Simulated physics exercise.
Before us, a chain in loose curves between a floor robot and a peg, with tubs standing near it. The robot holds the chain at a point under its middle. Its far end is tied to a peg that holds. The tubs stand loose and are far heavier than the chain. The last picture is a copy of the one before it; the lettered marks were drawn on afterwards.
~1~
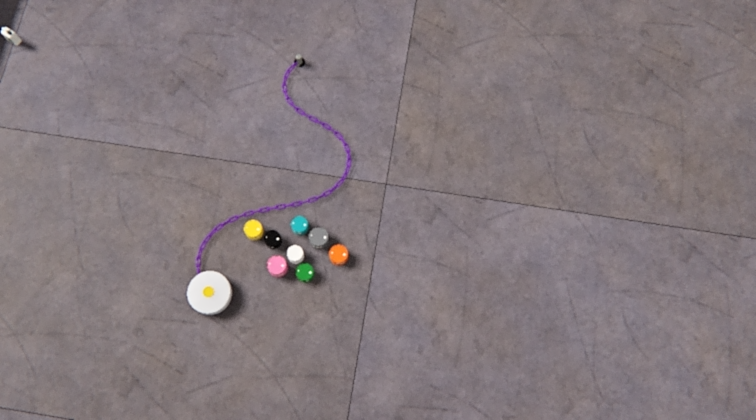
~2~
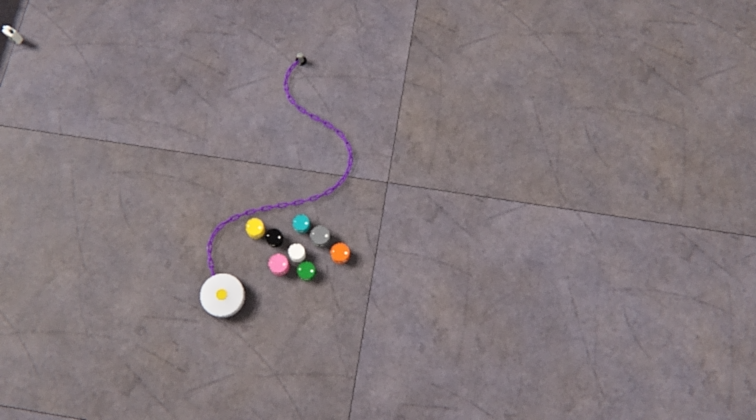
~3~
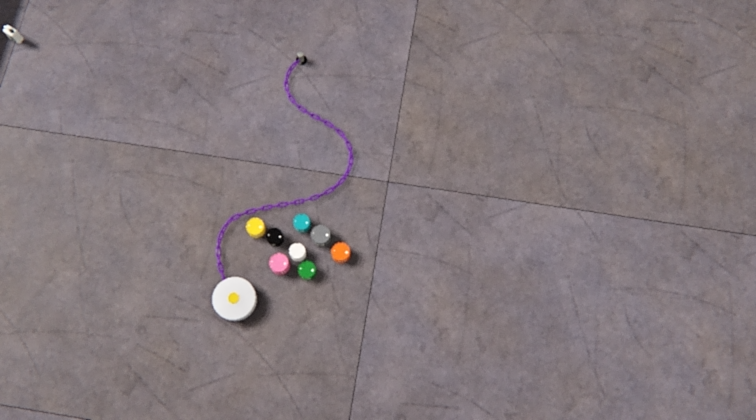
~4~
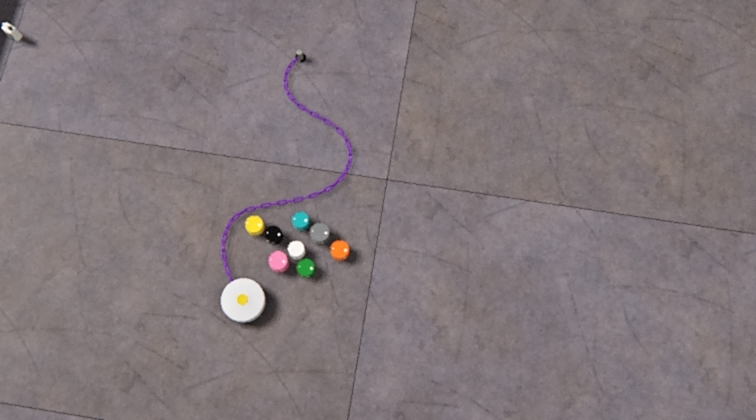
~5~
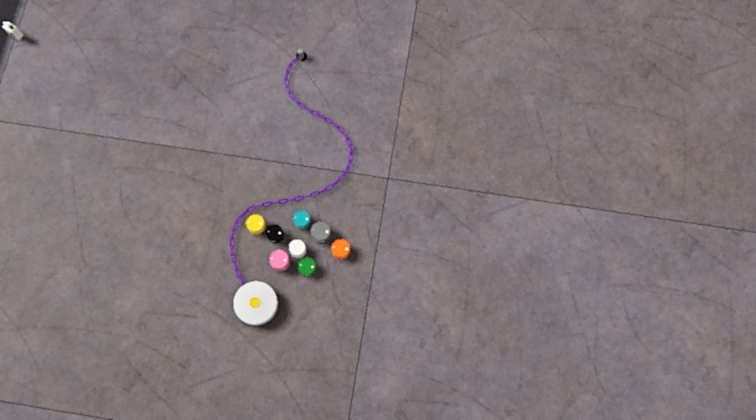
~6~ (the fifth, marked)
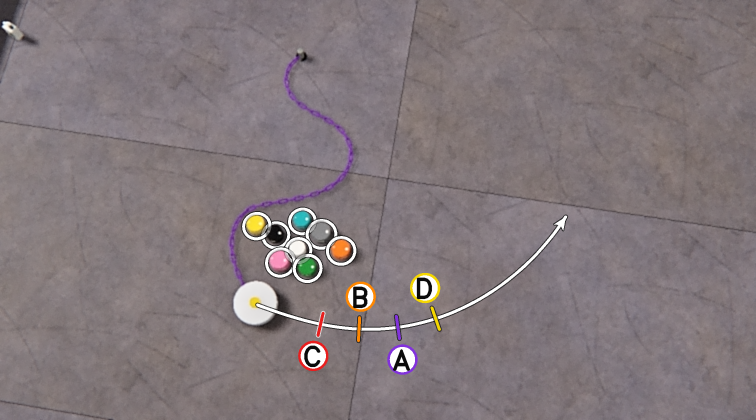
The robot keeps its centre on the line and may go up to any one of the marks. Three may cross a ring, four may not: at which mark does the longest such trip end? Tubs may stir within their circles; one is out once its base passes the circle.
It can go as far as A.
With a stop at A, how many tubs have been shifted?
The count is none.
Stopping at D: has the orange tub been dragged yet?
By then, no.
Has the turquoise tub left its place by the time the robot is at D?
No.
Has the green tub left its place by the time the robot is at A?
No.
On the marked copy, A at (398, 327); B at (359, 329); C at (321, 324); D at (436, 319); the route from (257, 305) via (436, 319) to (566, 217).
Following A. Soon after the start, robot (304, 319).
Later, robot (353, 328).
In the end, robot (398, 326); none over the rings.
As for the rest, B is within the limit but short; C is within the limit but short; D has five over the rings.
